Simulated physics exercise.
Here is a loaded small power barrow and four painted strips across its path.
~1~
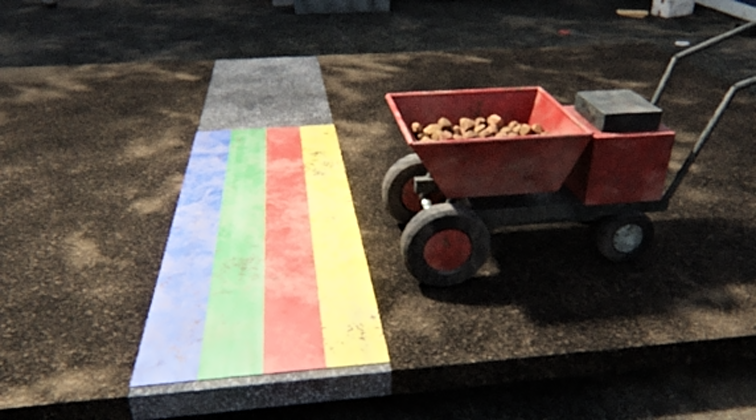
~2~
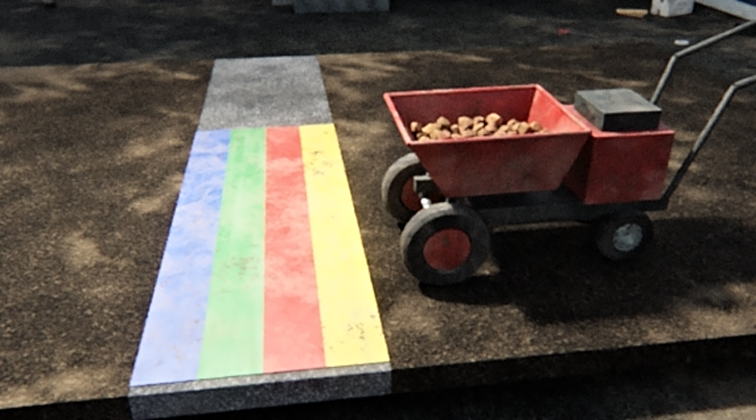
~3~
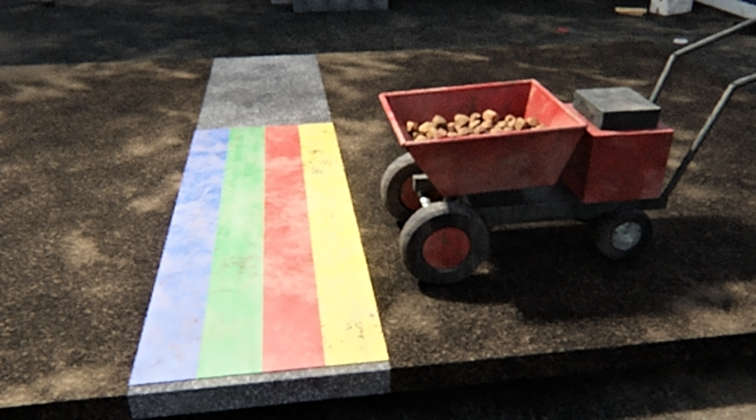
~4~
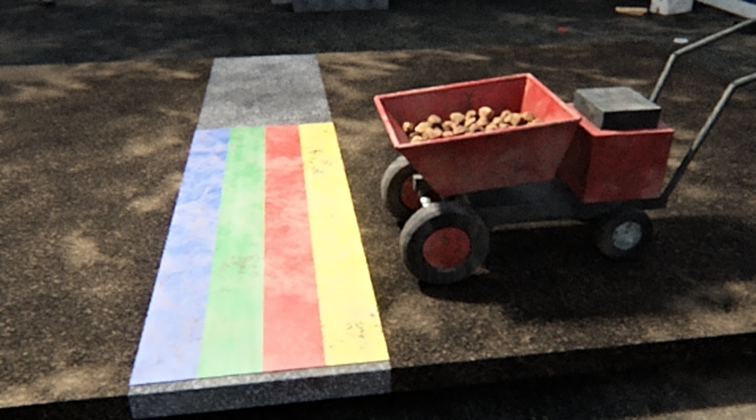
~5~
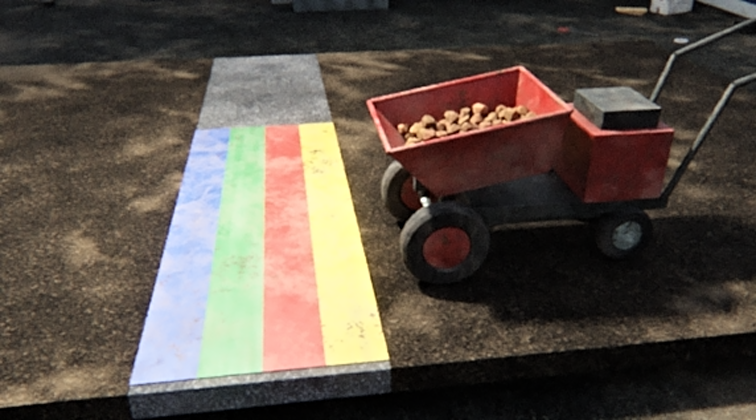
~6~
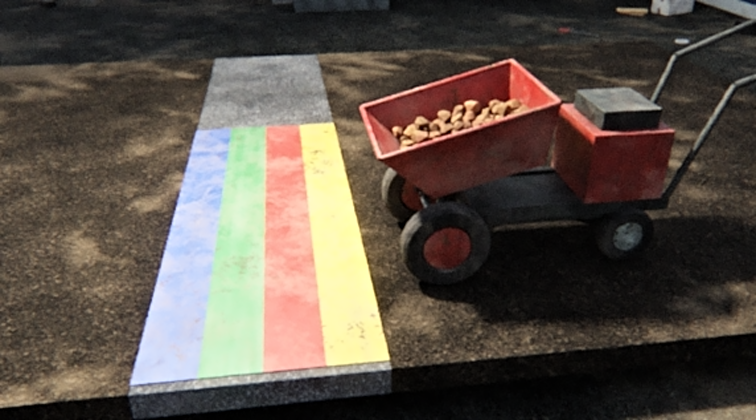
A small red barrow's skip, loaded with brown clods, tilts gradually left toward four painted strips.
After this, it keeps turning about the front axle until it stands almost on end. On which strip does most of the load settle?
The red one gets the largest share.
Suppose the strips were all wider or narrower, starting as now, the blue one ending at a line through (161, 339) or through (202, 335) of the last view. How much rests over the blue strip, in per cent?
First some 0, then 10 per cent.
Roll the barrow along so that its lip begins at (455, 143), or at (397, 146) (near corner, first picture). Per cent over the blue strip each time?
In turn 0 and 0 in a hundred.
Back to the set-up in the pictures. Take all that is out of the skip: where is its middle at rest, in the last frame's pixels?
Roughly at (294, 254).
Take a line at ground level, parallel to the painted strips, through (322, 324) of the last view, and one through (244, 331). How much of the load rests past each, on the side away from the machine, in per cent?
In turn 60 and 10 in a hundred.
Just after the last frame, skip tipped well over; every one in the skip.
A moment on, skip tipped steeply; almost all in the skip; just a few over the red strip.
Further on, skip tipped right over; roughly a third in the skip; about a tenth over the yellow strip; roughly half over the red strip; about a tenth over the green strip; just a few over the blue strip.
When it is over, skip tipped right over; roughly a quarter in the skip; roughly a quarter over the yellow strip; roughly half over the red strip; about a tenth over the green strip; just a few over the blue strip.
